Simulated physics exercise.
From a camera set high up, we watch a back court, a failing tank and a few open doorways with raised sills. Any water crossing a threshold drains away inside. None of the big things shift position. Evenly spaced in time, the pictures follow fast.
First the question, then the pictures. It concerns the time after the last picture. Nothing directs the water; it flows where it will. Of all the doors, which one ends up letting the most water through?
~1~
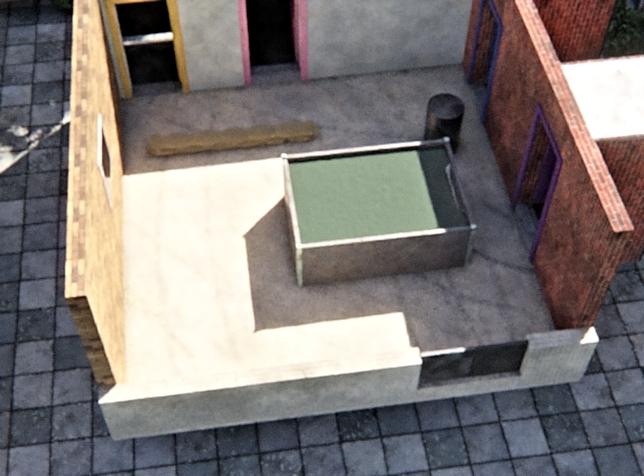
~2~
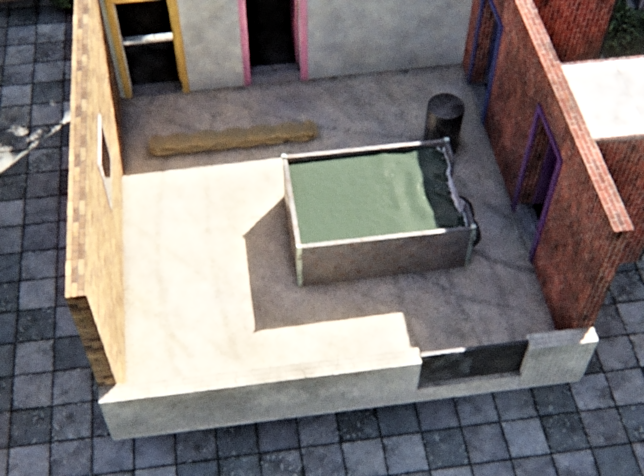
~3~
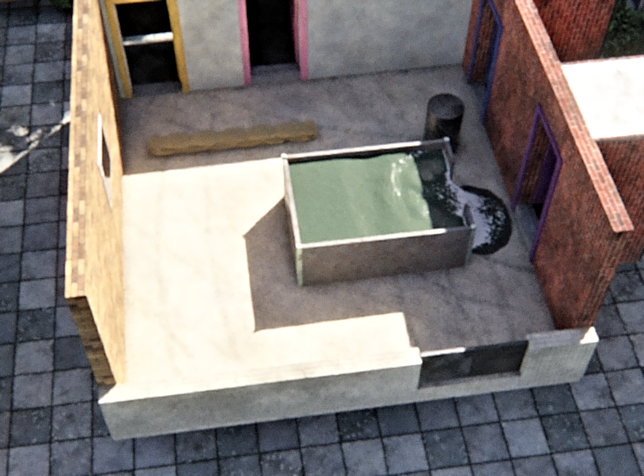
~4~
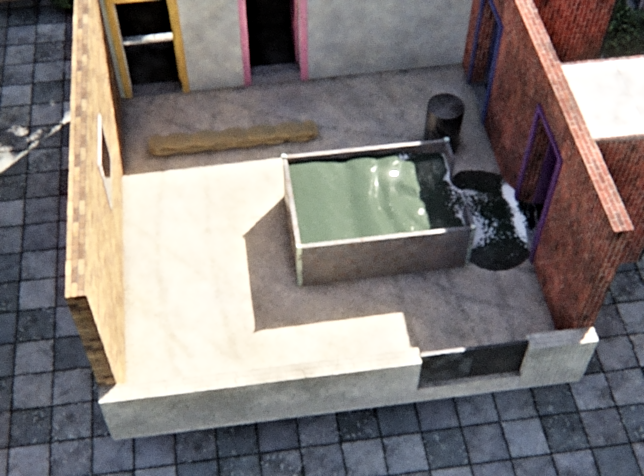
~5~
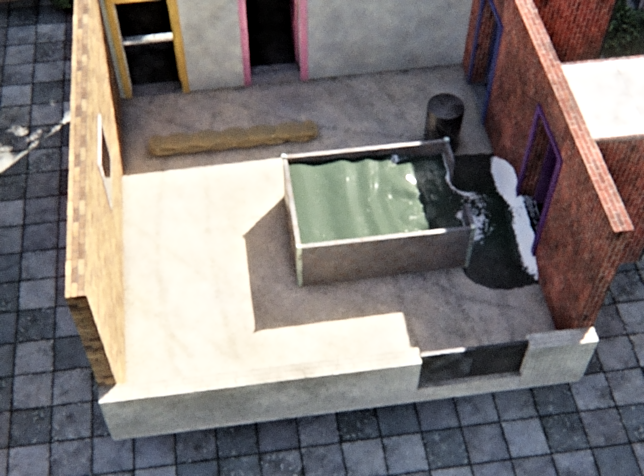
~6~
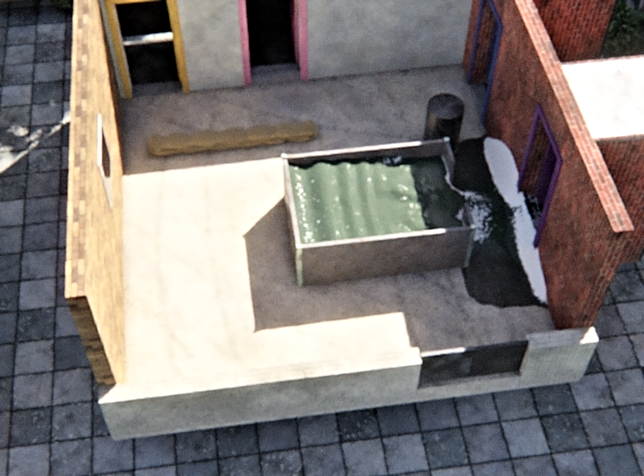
That would be the purple door.
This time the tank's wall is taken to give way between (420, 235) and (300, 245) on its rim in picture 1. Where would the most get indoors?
Answer: The door marked yellow.
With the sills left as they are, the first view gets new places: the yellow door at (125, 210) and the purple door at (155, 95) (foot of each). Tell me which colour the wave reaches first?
That would be the one in blue.
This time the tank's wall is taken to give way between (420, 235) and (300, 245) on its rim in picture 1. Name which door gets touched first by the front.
The purple-painted one.
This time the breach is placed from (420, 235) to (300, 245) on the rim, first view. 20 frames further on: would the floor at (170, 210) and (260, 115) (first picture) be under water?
I'd say the first one ends up sodden and the second one spared.
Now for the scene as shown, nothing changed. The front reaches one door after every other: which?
I'd go with the door marked yellow.
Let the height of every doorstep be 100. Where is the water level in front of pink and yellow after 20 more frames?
Respectively about 20 and 0 per cent.
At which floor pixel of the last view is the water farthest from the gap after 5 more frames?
Point: (460, 68) in the last picture's pixels.
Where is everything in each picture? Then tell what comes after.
In the first frame, still water in the water tank at (376, 194).
In the second frame, the front is at a hidden place, out from the gap at (453, 210).
In the third frame, water pours out at (453, 210) and has run to (501, 206).
In the fourth frame, water pours out at (453, 211) and has run to (528, 252).
In the fifth frame, the front is at (538, 280), out from the gap at (453, 210).
In the sixth frame, water pours out at (453, 210) and has run to (546, 303).
A moment on, water covers 15 % of the floor; yellow door not reached, purple door a lot in, blue door wet at the sill, nothing in, pink door not reached.
Next, water covers 30 % of the floor; yellow door not reached, purple door a lot in, blue door wet at the sill, nothing in, pink door not reached.
Then, water covers 60 % of the floor; yellow door not reached, purple door a lot in, blue door some in, pink door wet at the sill, nothing in.
Later, water covers 90 % of the floor; yellow door a trickle in, purple door a lot in, blue door some in, pink door wet at the sill, nothing in.
In the end, water covers 95 % of the floor; yellow door a lot in, purple door a lot in, blue door some in, pink door wet at the sill, nothing in; the purple door has let in the most.
